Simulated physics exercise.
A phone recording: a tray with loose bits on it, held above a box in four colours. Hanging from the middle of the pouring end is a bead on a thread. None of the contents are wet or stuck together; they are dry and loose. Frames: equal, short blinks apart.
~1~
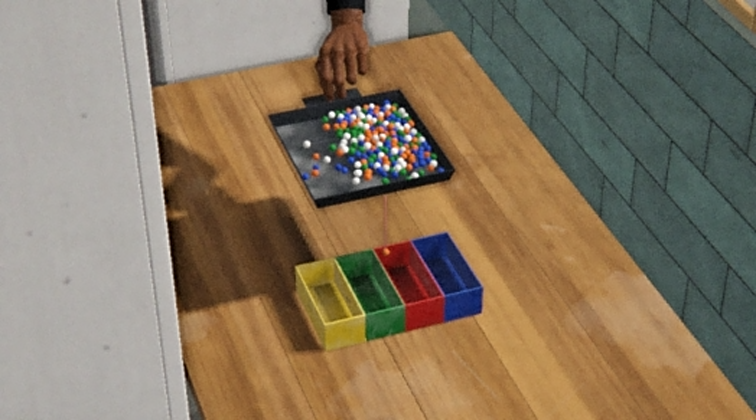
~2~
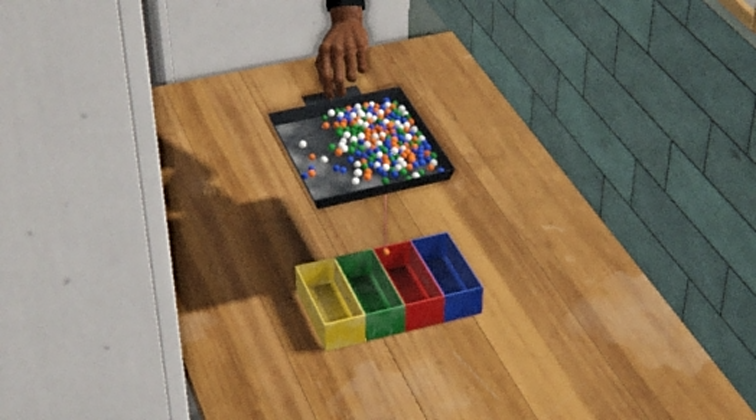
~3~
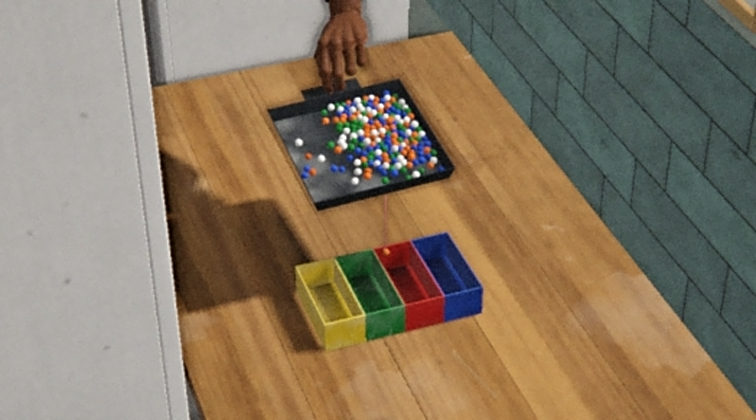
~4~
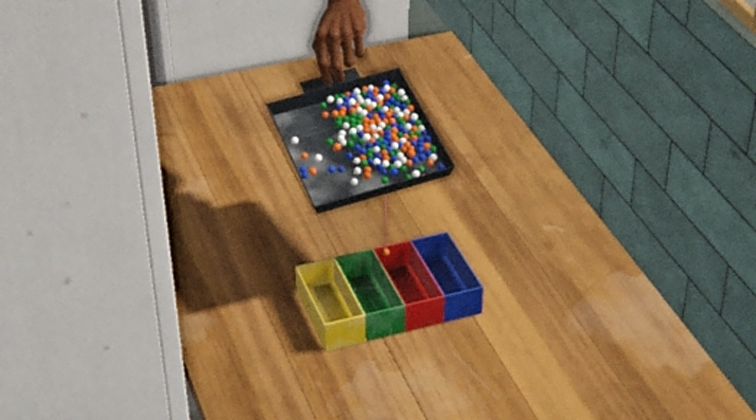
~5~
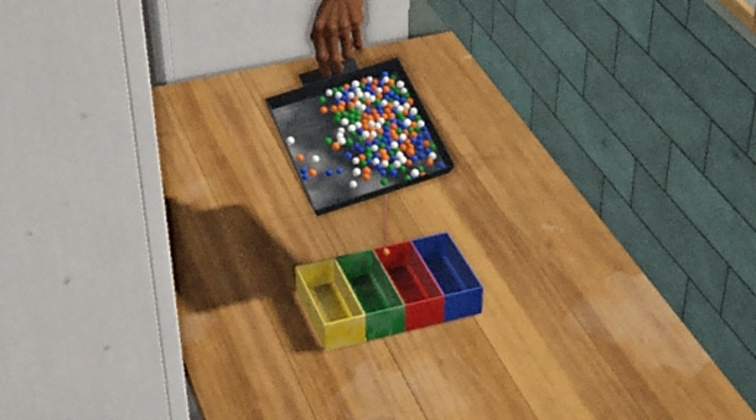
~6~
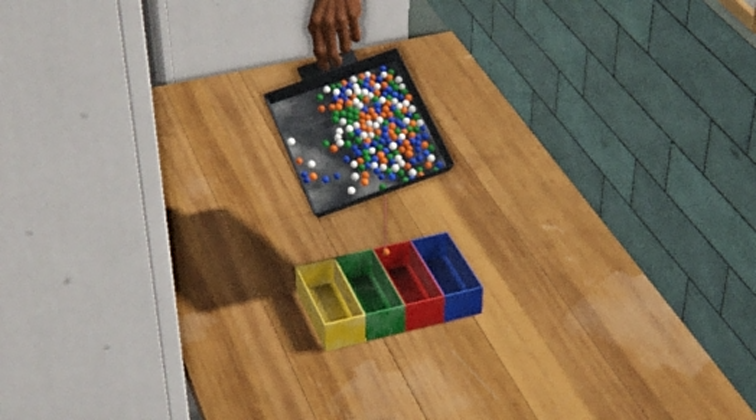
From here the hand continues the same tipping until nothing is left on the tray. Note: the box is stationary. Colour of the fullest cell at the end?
Yellow.
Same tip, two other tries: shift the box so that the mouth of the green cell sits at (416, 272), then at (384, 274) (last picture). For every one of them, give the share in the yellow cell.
About 0 per cent, then about 50 per cent.
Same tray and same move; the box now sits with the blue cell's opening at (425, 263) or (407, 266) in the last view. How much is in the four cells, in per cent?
90 %, 100 %.
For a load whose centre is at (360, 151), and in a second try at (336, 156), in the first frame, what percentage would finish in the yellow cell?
First case: Some 80 %; second case: Some 70 %.
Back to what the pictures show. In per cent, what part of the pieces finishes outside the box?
About 20 per cent.
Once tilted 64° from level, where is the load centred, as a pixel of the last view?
Look about (331, 218) in the last picture.
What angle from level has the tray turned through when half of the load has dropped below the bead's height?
I'd put it at about 80 degrees.
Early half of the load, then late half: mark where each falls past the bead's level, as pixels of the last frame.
At about (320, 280), then at (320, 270).
Soon after the last picture, tray tipped steeply; about two thirds on the tray; a small part in the yellow cell; a stray few in the green cell; about a quarter falling or outside the box.
A little later, tray tipped past a quarter turn; a stray few on the tray; about two thirds in the yellow cell; a small part in the green cell; a stray few in the red cell; about a quarter falling or outside the box.
Later still, tray tipped past a quarter turn; most in the yellow cell; a small part in the green cell; a stray few in the red cell; about a quarter falling or outside the box.
By the end, tray tipped past a quarter turn; most in the yellow cell; a small part in the green cell; a stray few in the red cell; none in the blue cell; about a quarter outside the box.
